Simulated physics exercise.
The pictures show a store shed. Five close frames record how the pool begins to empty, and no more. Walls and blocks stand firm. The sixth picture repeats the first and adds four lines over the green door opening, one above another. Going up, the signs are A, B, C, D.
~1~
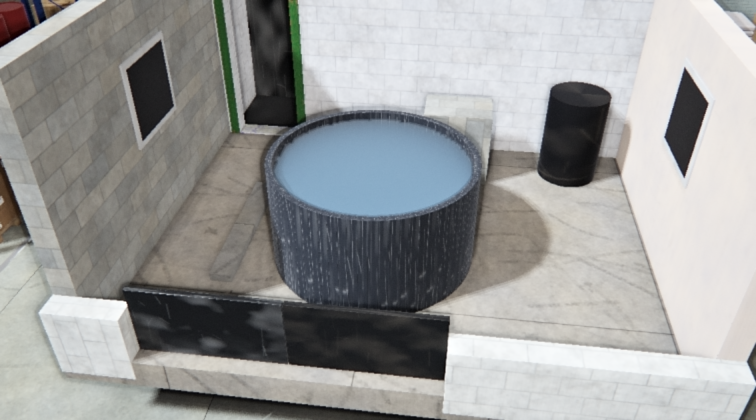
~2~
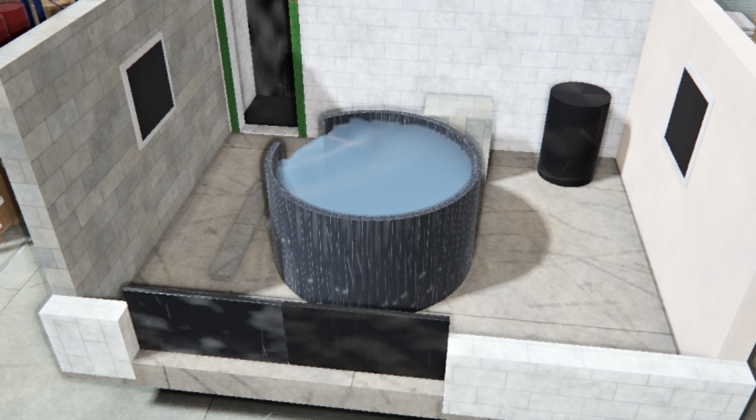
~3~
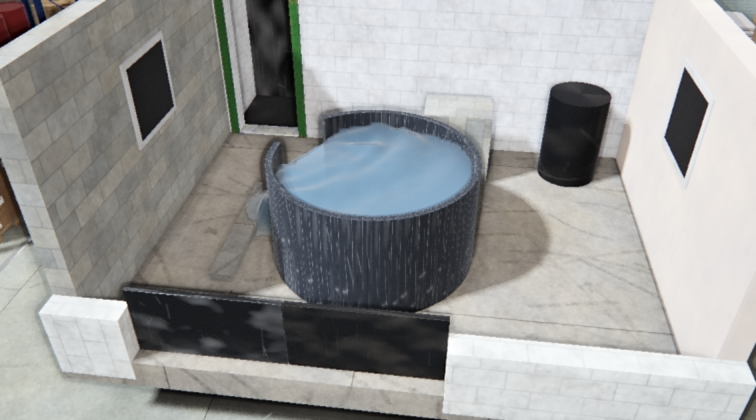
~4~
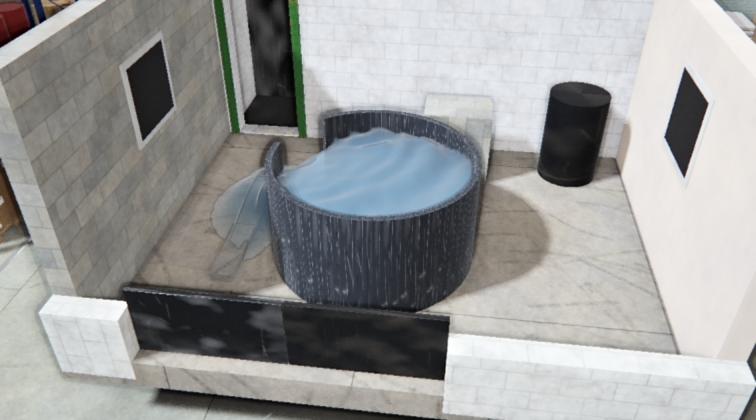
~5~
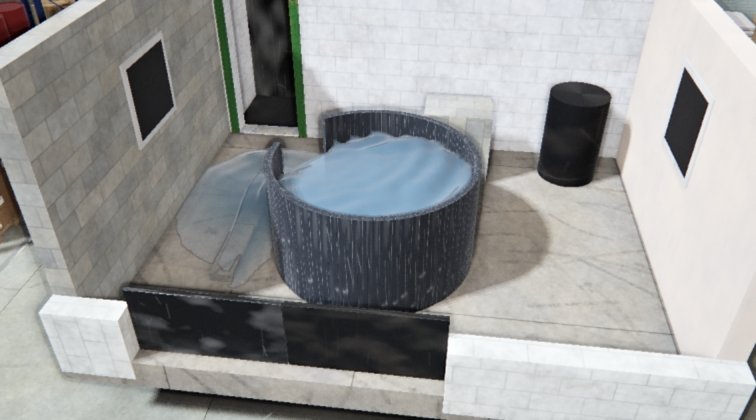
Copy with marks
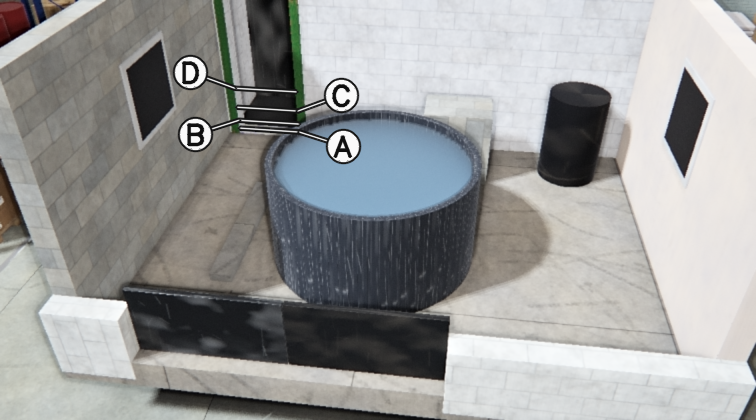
Water moves out of a round, dark, ribbed pool through a gap at its back left, inside a store shed seen from above by a still camera. Around it stand pale block walls with dark windows, a green-edged doorway behind, a black barrel at right and a black gate in front. The blue surface, calm at first, ripples and lowers as a clear sheet fans across the floor leftward.
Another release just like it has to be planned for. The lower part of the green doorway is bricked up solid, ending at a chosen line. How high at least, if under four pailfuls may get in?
D will do.
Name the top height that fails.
C it is.
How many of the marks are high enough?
One of them.
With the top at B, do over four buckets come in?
Yes, it does.
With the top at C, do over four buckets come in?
Yes, it does.
On the marked copy, A at (269, 130); B at (268, 122); C at (267, 109); D at (265, 90); from the bottom up A, B, C, D.
With A, dozens of bucketfuls pour in.
With B, dozens of bucketfuls pour in.
With C, about 13 bucketfuls get in.
With D, a splash gets over, under a bucket.
